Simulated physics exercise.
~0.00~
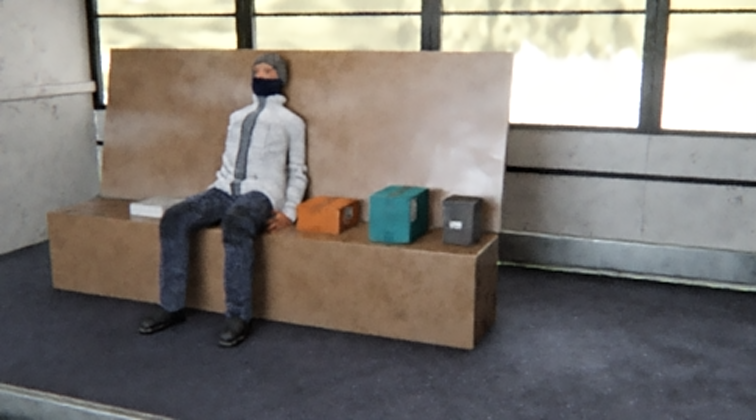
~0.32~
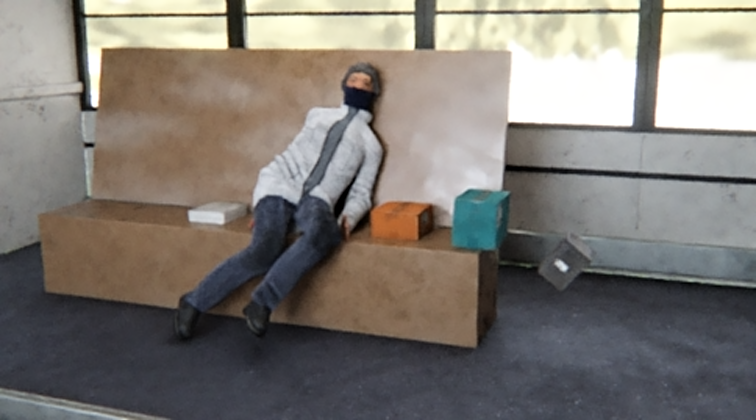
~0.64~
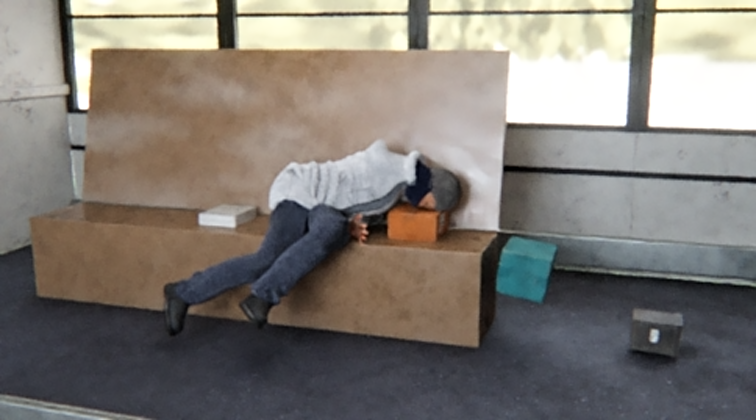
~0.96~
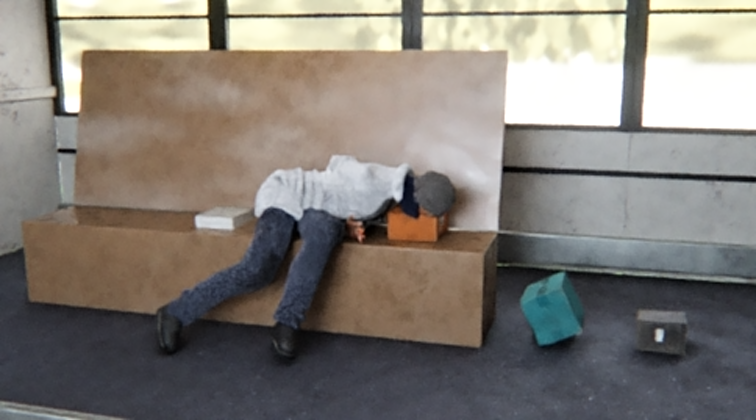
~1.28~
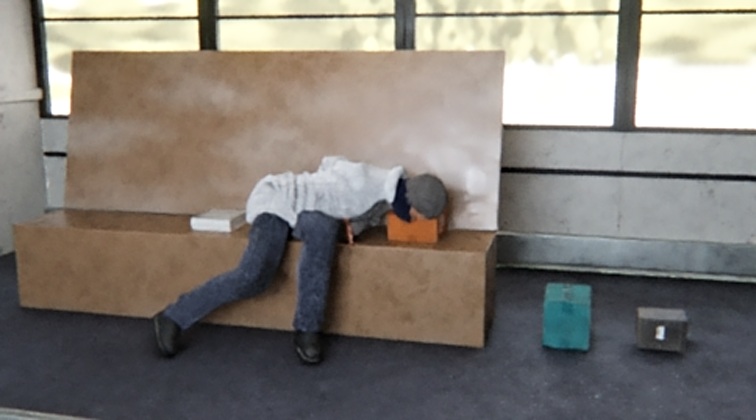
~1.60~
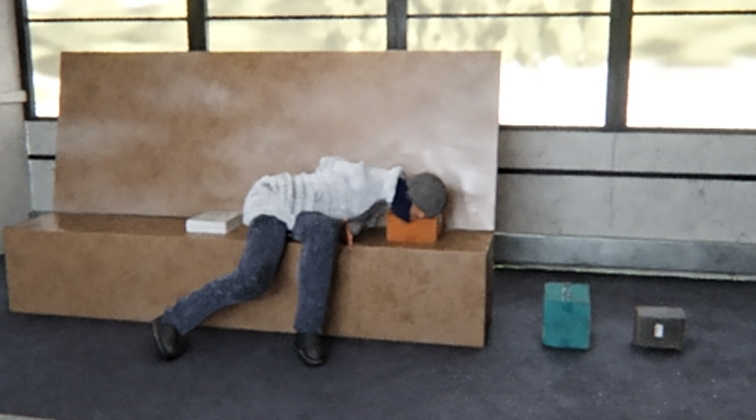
Seated figure in a knit cap toppling sideways onto an orange box as teal and dark grey boxes slide off the bench to the floor.
